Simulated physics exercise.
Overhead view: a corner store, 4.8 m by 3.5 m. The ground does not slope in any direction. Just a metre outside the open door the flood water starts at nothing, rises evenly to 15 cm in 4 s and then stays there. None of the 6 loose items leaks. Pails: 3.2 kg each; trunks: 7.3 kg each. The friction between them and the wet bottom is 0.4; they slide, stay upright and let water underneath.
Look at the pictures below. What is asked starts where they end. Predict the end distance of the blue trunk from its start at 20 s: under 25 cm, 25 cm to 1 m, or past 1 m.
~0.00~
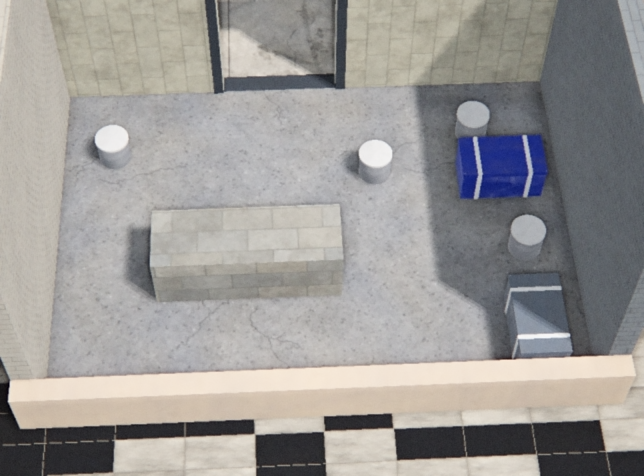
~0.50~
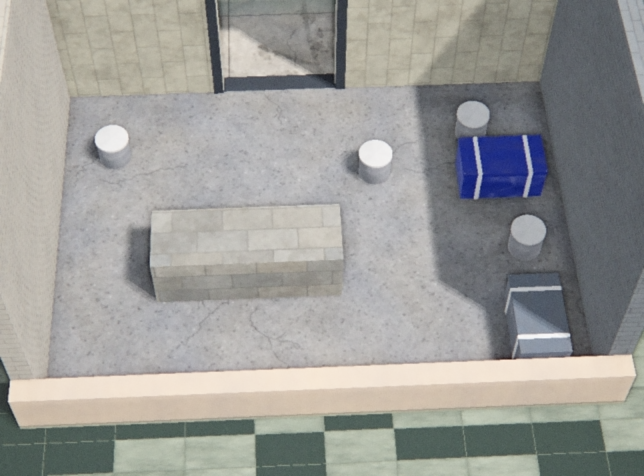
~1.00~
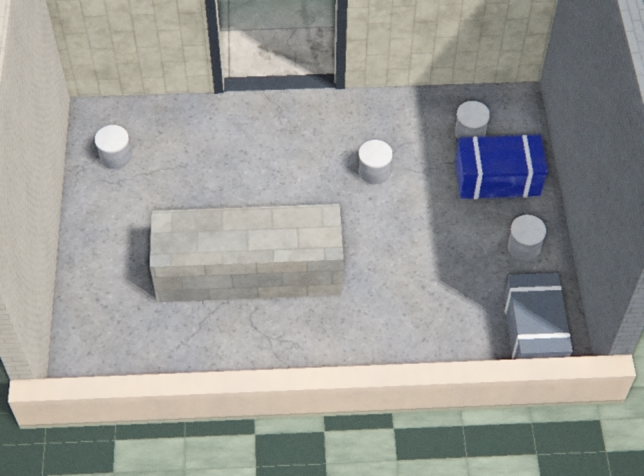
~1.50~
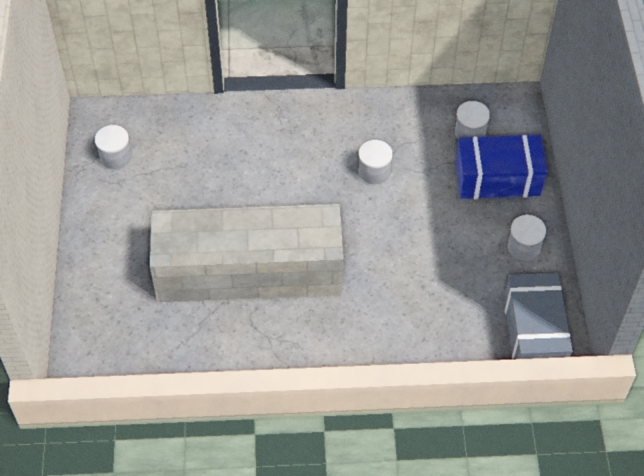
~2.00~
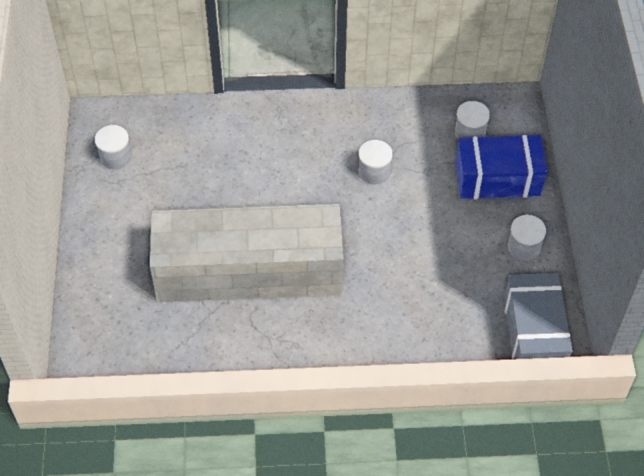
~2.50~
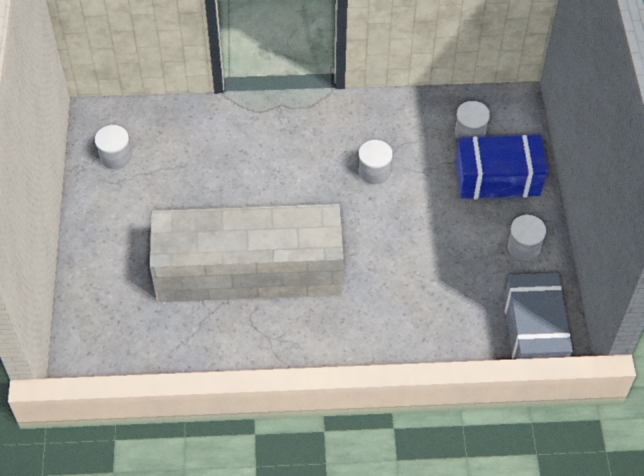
Movement: Limited.
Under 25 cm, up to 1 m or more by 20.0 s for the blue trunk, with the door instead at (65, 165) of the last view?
Then the blue trunk gets carried off.
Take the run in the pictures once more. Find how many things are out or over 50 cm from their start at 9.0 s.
The answer is 1.
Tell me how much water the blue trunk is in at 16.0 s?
Close to 6 centimetres.
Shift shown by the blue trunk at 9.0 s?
Displacement near 0 cm.
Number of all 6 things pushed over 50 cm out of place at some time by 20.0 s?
That comes to 6.
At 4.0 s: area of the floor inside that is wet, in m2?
About 3.0 m2.
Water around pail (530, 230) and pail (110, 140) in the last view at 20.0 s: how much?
I'd estimate 6 cm for the first and 8 cm for the second.
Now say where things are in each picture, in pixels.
The first picture shows the blue trunk at (503, 155), on the bottom; water covers 0.0 m2; 0 of 6 have shifted.
The second picture shows the blue trunk at (503, 155), on the bottom; water covers 0.0 m2; 0 of 6 have shifted.
The third picture shows the blue trunk at (503, 155) rests on the ground; 0.0 m2 under water; 0 of 6 have shifted.
The fourth picture shows the blue trunk at (503, 155) rests on the ground; water covers 0.0 m2; 0 of 6 have shifted.
The fifth picture shows the blue trunk at (503, 155) rests on the ground; 0.0 m2 under water; 0 of 6 have shifted.
The sixth picture shows the blue trunk at (503, 155), on the bottom; water covers 0.2 m2; 0 of 6 have shifted.
After 4.0 s the blue trunk is near (503, 155), 0.0 m from its start, aground; 0 afloat.
After 9.0 s the blue trunk is near (504, 153), 0.0 m from its start, afloat; 2 afloat.
After 16.0 s the blue trunk is near (392, 102), 1.2 m from its start, afloat; 6 afloat.
After 20.0 s the blue trunk is near (453, 180), 0.6 m from its start, afloat; 6 afloat.
